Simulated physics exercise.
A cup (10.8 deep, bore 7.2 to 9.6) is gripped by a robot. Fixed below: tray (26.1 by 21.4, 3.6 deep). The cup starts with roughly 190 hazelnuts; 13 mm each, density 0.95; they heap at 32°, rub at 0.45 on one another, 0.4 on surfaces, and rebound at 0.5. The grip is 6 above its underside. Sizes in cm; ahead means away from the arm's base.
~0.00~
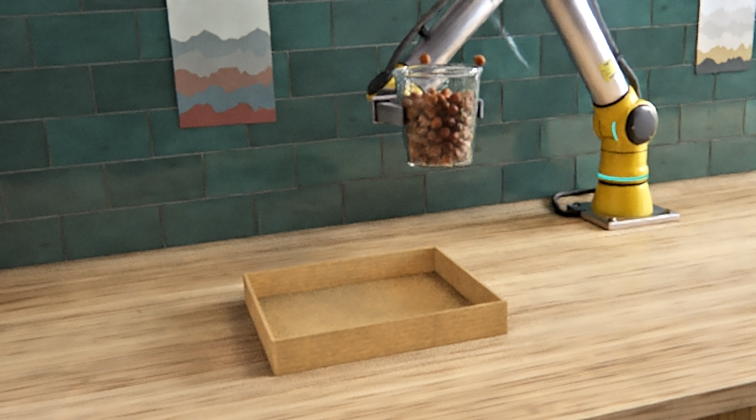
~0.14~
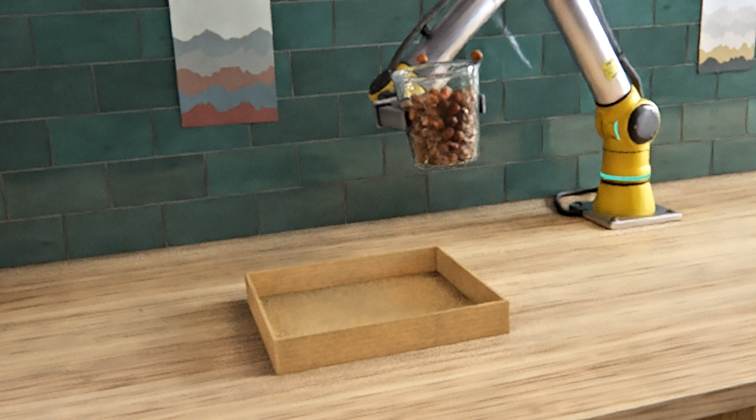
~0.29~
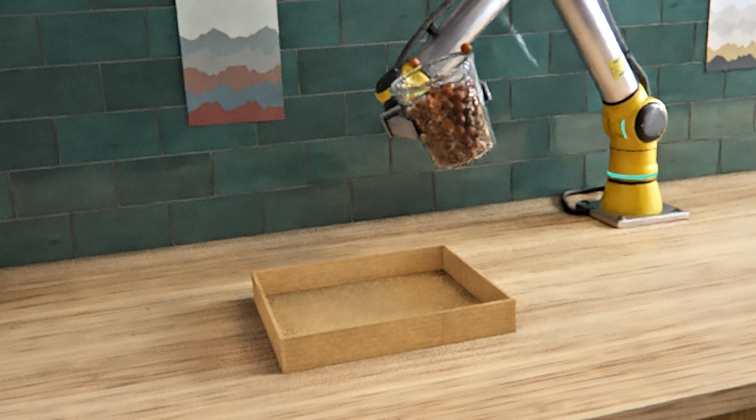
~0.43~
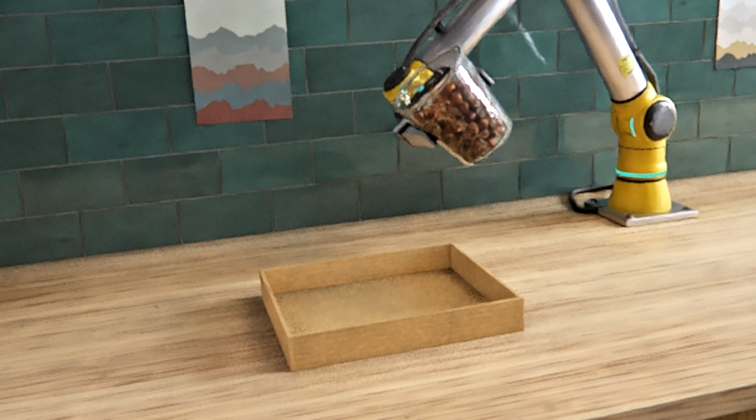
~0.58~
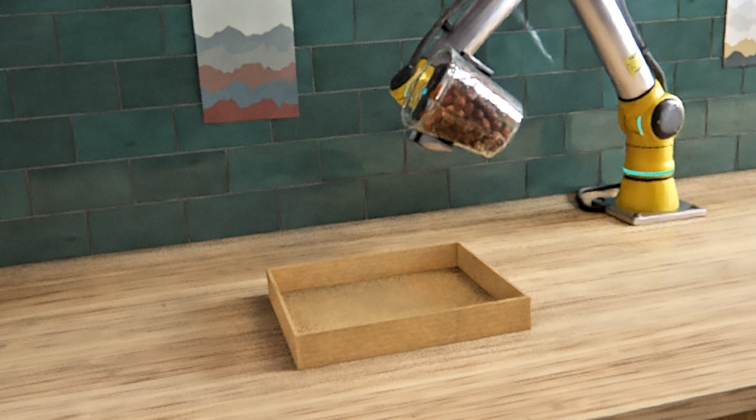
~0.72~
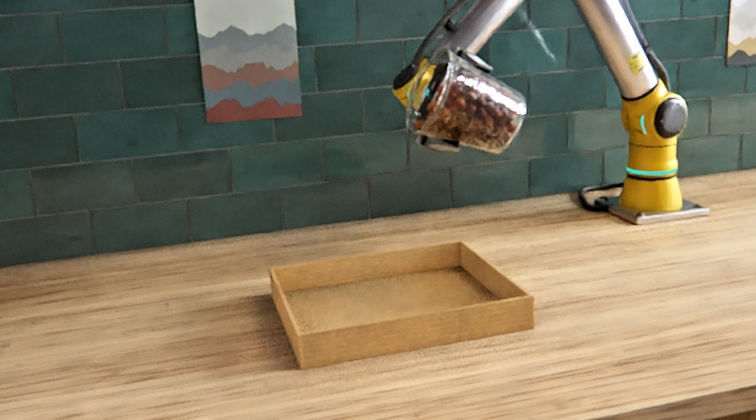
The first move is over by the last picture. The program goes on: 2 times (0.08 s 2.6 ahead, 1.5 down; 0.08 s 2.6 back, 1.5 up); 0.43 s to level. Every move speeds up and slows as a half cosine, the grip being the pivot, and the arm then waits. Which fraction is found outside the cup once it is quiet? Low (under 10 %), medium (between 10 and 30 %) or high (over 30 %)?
Outside the cup the share is medium, between 10 and 30 %.
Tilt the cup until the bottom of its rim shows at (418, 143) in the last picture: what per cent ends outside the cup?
About 40 per cent.
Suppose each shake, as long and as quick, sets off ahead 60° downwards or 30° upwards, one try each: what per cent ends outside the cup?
About 10 and 45 per cent.
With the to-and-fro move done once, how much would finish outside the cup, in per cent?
Then about 15 per cent.
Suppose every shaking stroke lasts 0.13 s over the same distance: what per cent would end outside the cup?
Then about 10 per cent.
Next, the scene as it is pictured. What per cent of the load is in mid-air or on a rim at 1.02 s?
About 11 per cent.
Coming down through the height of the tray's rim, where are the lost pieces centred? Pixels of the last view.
Around (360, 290).
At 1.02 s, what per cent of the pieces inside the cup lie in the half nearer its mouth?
About 55 per cent.
After 1.02 s, tilted 64° forward, highest piece 26 above the table; 173 in the cup, 21 in flight or on a rim.
After 1.32 s, tilted 17° forward, highest piece 28 above the table; 163 in the cup, 28 in the tray, 2 on the table or floor, 1 in flight or on a rim.
After 1.67 s, level, highest piece 28 above the table; 163 in the cup, 27 in the tray, 4 on the table or floor.
After 2.72 s, level, highest piece 28 above the table; 163 in the cup, 27 in the tray, 4 on the table or floor.
At rest, 163 in the cup, 27 in the tray, 4 on the table or floor. That is 16 % outside the cup.
